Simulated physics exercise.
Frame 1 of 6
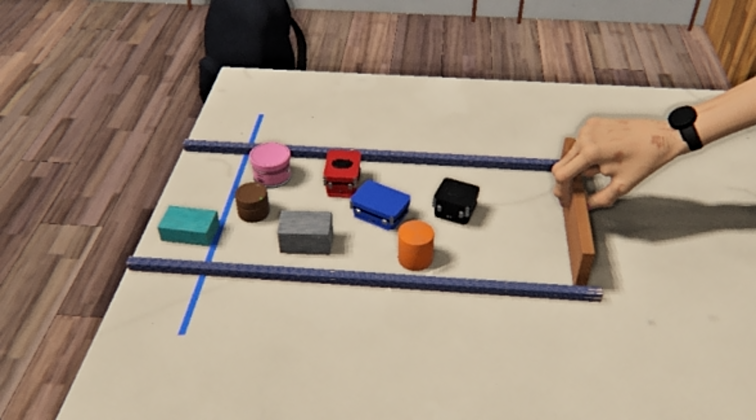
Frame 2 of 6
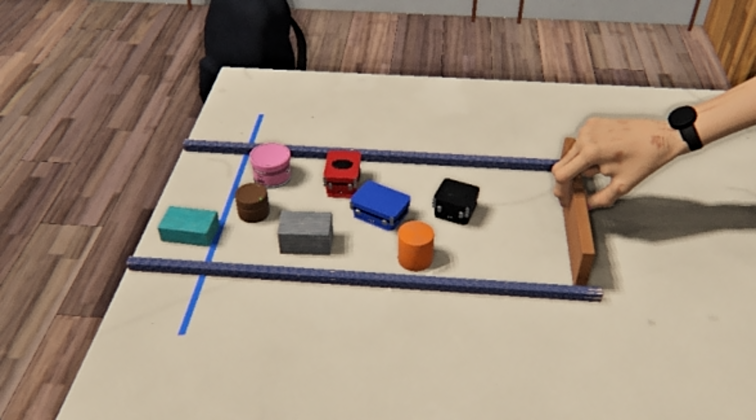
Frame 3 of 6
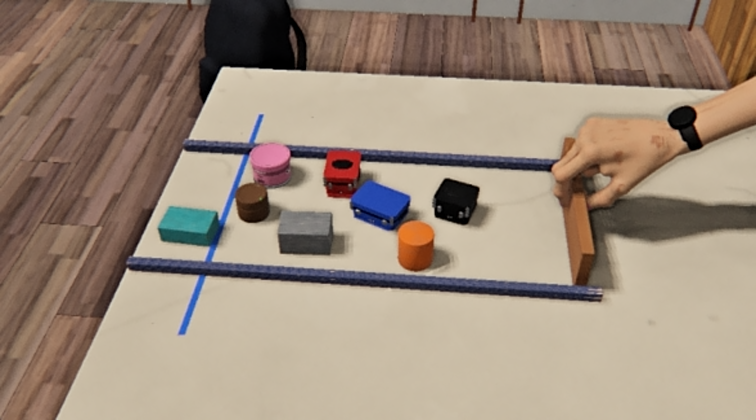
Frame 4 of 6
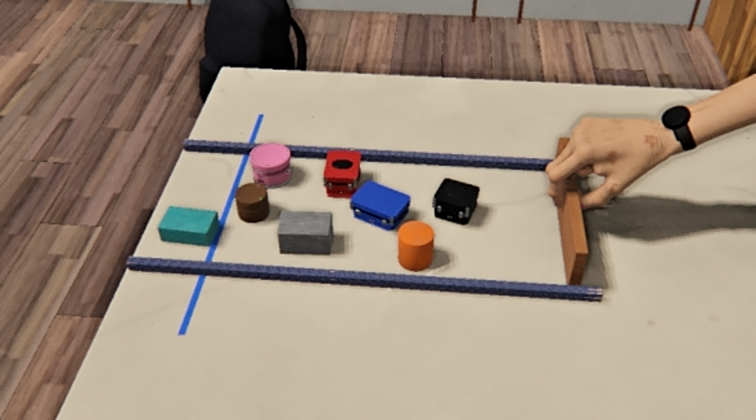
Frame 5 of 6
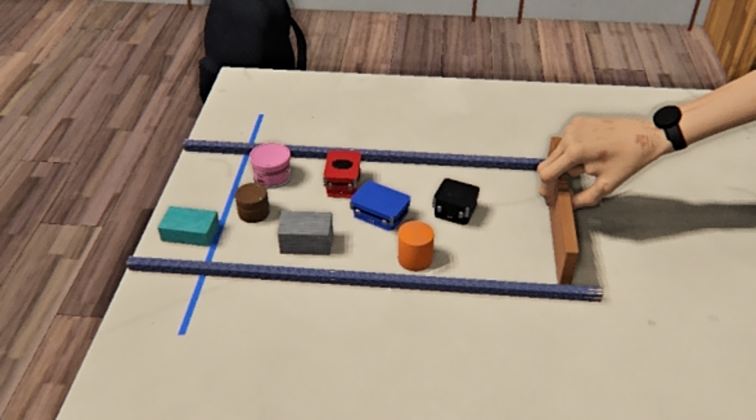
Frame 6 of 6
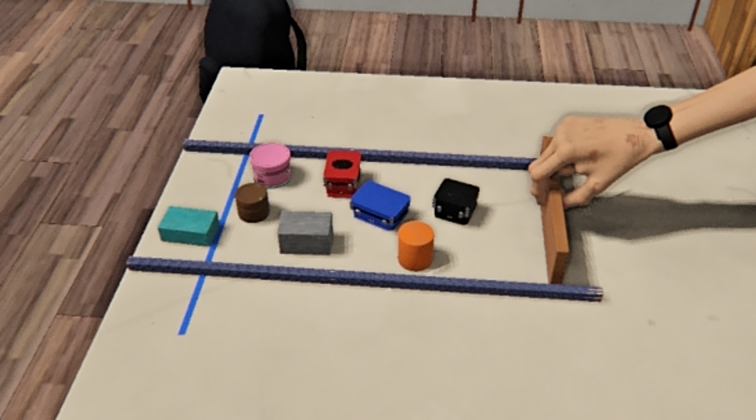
On a pale tabletop above a wooden floor, seen from above at an angle by a still camera, two dark rails run across, with a dark bag behind. Between them, teal, brown and pink objects sit at left near a blue tape line, grey, red, blue, orange and black ones farther right. A hand wearing a black watch holds a brown board upright, at first still, then slides it slightly left, touching nothing else.
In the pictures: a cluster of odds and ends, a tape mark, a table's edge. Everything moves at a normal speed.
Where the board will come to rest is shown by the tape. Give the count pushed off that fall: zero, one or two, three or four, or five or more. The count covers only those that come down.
I expect the edge to claim a single one or a pair.
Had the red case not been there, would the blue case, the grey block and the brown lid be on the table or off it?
The blue case stays put; the grey block stays put; the brown lid goes down.
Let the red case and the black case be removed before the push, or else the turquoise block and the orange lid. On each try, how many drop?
Count: 1 (first case); 1 (second).
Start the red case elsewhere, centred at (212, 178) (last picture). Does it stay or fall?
Well, from there it is not lost.
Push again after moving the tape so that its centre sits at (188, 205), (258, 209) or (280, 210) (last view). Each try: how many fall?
Down on the floor: 5, 0 and 0.
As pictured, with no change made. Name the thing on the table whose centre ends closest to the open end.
That is the pink pot.
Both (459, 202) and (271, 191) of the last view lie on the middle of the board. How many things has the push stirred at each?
Well, it's 1 at the first one and 8 at the second.
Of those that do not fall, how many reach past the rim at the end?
Things overhanging at the end: 3.
Early on, none off yet; turquoise block at rest near (189, 226); brown lid at rest near (253, 203); pink pot at rest near (271, 166).
Finally, the number that fall off is one or two; lost, brown lid and turquoise block.
